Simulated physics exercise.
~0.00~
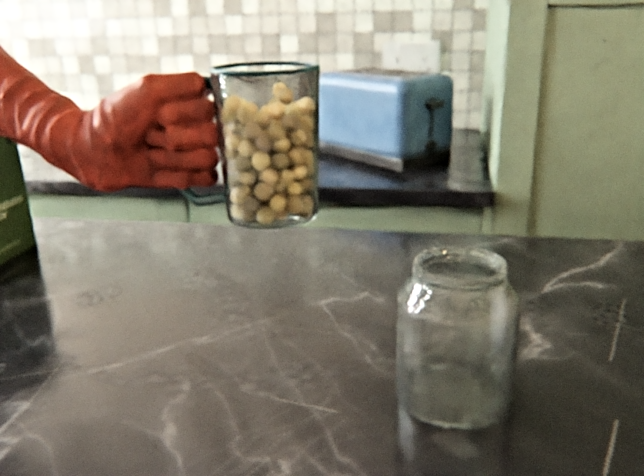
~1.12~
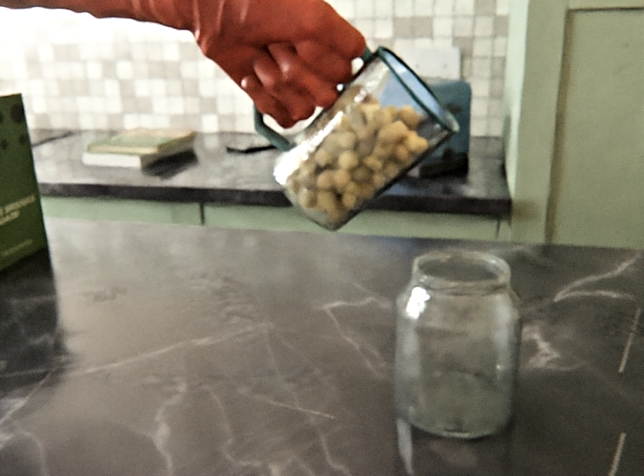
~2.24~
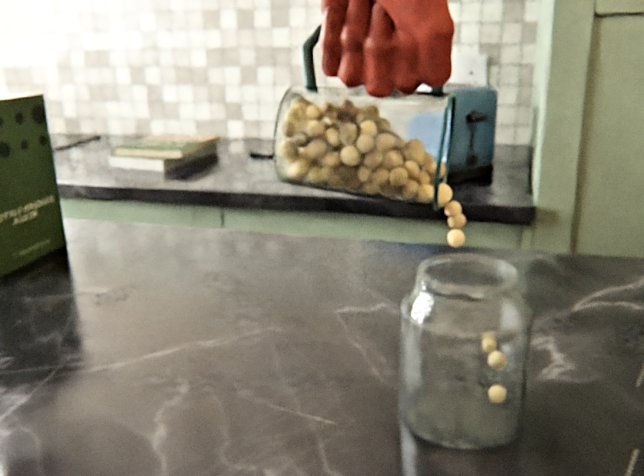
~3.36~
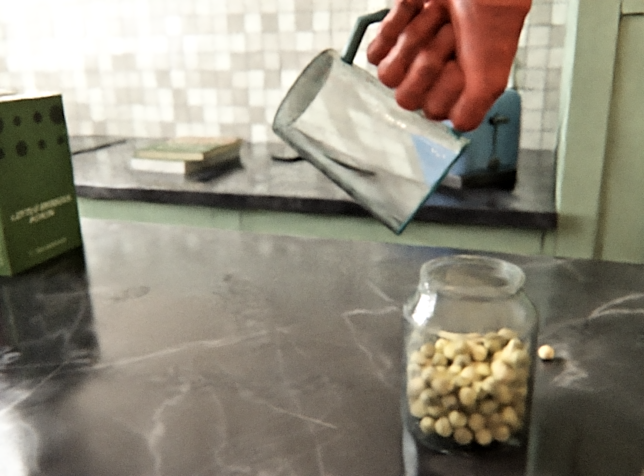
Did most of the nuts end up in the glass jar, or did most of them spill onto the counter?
Most of the nuts ended up in the glass jar. The cup was empty, and only a single nut was seen lying on the counter beside the jar.
